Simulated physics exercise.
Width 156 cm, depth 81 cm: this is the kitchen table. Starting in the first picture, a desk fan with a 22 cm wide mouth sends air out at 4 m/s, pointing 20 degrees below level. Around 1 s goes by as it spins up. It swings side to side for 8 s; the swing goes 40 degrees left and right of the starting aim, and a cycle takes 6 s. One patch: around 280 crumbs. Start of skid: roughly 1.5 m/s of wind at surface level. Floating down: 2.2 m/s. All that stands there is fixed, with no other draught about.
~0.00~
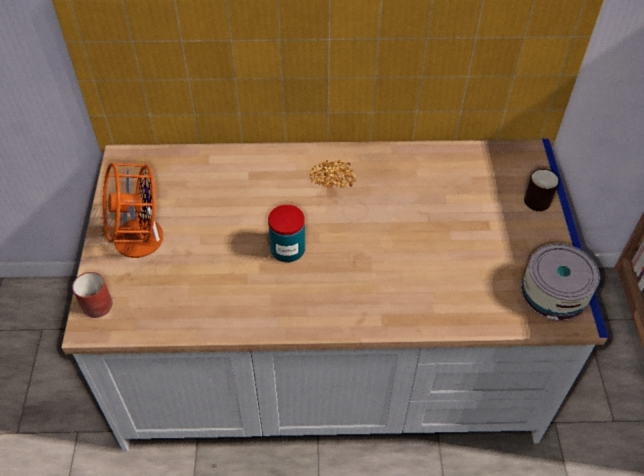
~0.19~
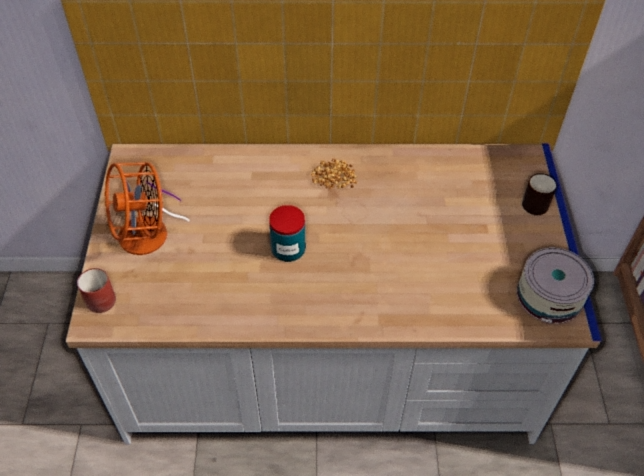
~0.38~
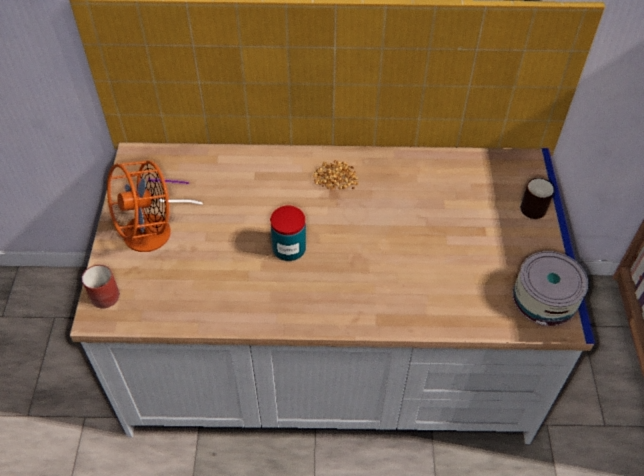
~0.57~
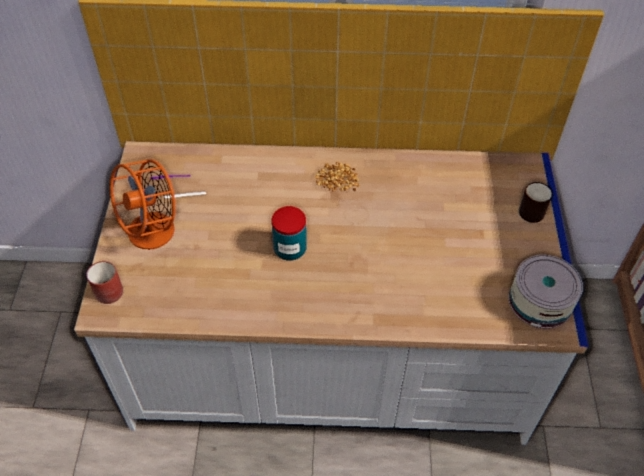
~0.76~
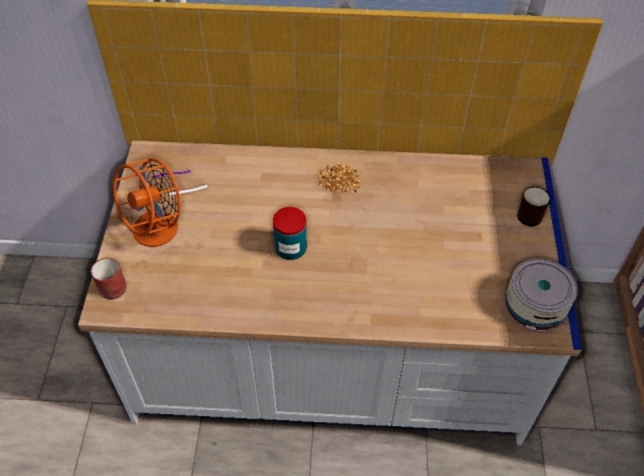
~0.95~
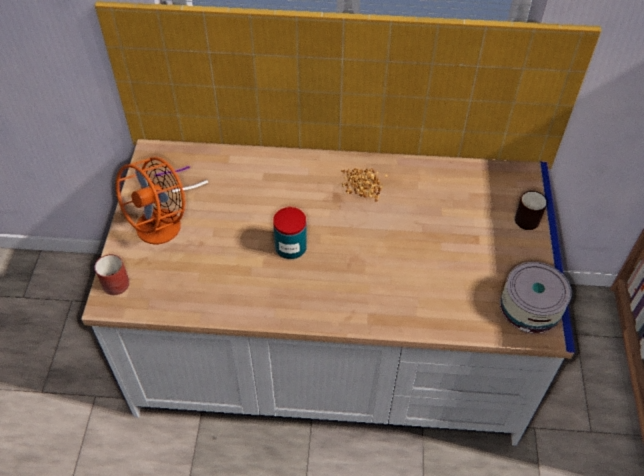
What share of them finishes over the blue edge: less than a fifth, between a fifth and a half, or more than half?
More than half.
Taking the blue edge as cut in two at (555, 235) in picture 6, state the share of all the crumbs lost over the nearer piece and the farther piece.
Some 0 % go over the nearer part and around 90 % over the farther part.
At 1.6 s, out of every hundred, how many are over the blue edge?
80 %, roughly.
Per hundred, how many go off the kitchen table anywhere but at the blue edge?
The figure is near 0 %.
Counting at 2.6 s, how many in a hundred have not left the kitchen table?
Some 20 per cent at that time.
After 1.6 s the count stands so, 78 % are over the blue edge; the middle of those left on the top is near (520, 209).
After 2.6 s the count stands so, 78 % are over the blue edge; the middle of those left on the top is near (520, 209).
After 4.4 s the count stands so, 92 % are over the blue edge.
After 8.0 s, at the end, 95 % are over the blue edge.
